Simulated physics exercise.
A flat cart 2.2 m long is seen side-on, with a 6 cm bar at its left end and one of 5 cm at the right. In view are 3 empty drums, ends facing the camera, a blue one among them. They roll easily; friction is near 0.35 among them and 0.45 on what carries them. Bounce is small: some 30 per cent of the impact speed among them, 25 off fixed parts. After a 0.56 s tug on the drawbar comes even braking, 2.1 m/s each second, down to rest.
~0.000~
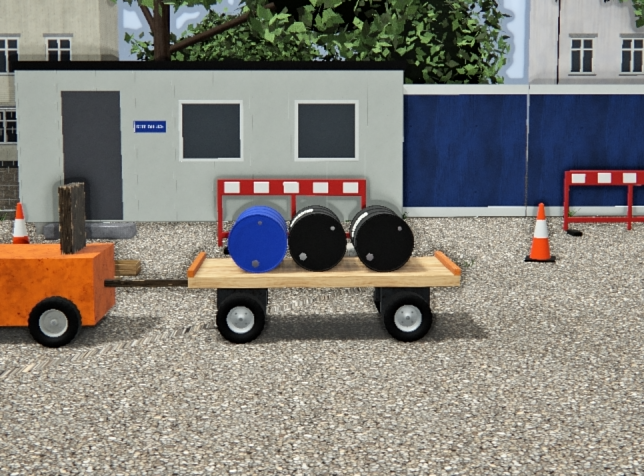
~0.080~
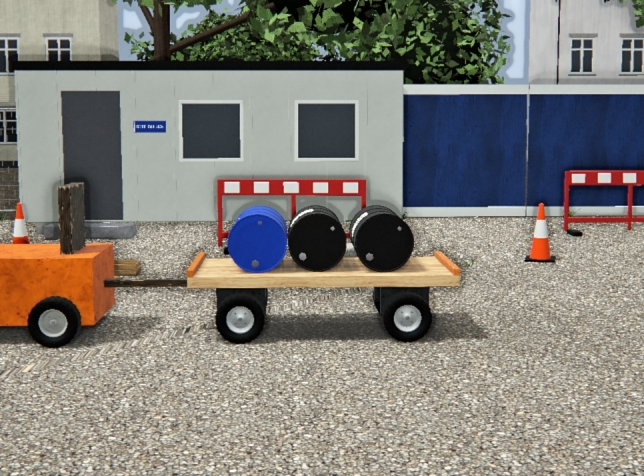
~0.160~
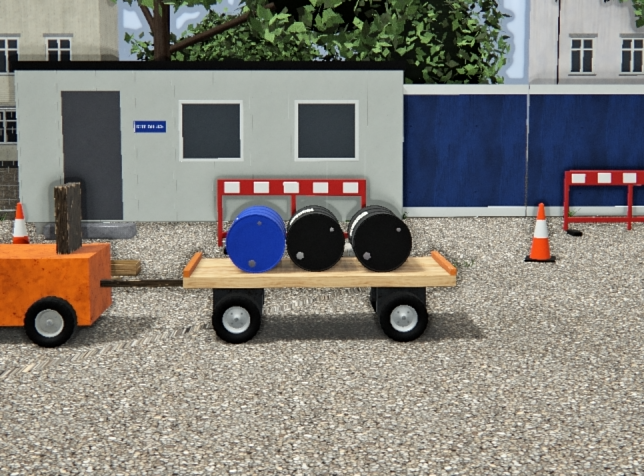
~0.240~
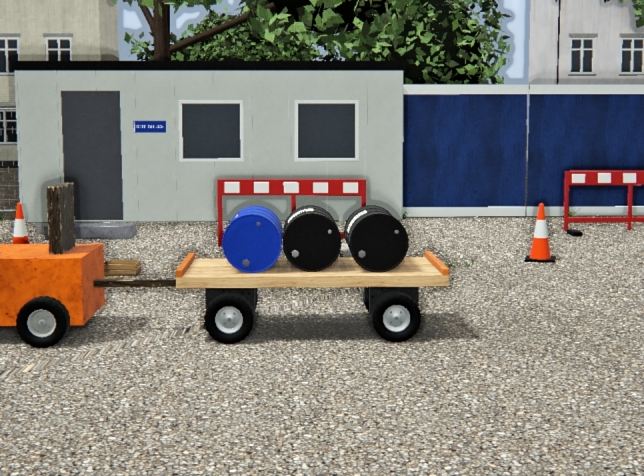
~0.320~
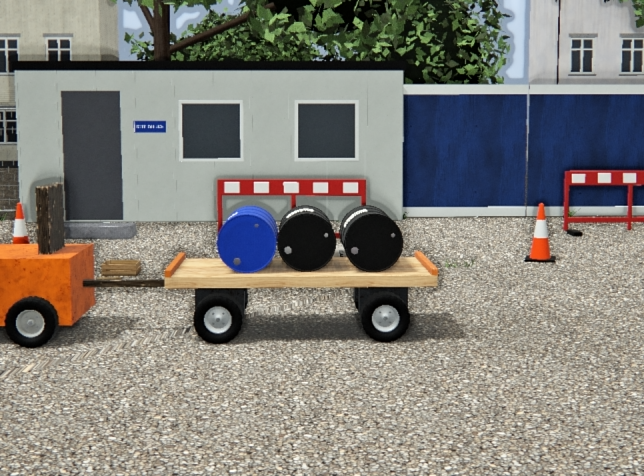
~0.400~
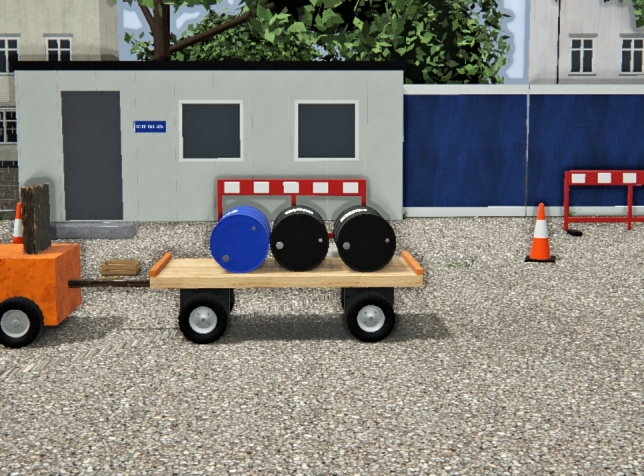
A flat wooden cart carrying one blue drum and two black ones was pulled left by an orange vehicle, slowly at first, then faster, while the drums shifted slightly toward the right along the deck.
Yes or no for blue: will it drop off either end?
The blue drum is kept aboard.
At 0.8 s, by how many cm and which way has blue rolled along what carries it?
Blue 60 right.
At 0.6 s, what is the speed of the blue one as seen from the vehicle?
About 1.5 m/s.
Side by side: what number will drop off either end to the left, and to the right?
On the left 0, on the right 1.
After 0.6 s, blue is on the deck, 85 cm from the left bar, rolling right along the cart; 0 over a bar so far.
After 0.8 s, blue is on the deck, 95 cm from the right bar, rolling right along the cart; 0 over a bar so far.
After 2.4 s, blue is on the deck, 100 cm from the right bar, rolling left along the cart; 1 over a bar so far.
At rest (5.2 s), blue is on the deck, 55 cm from the left bar; 1 over a bar so far.
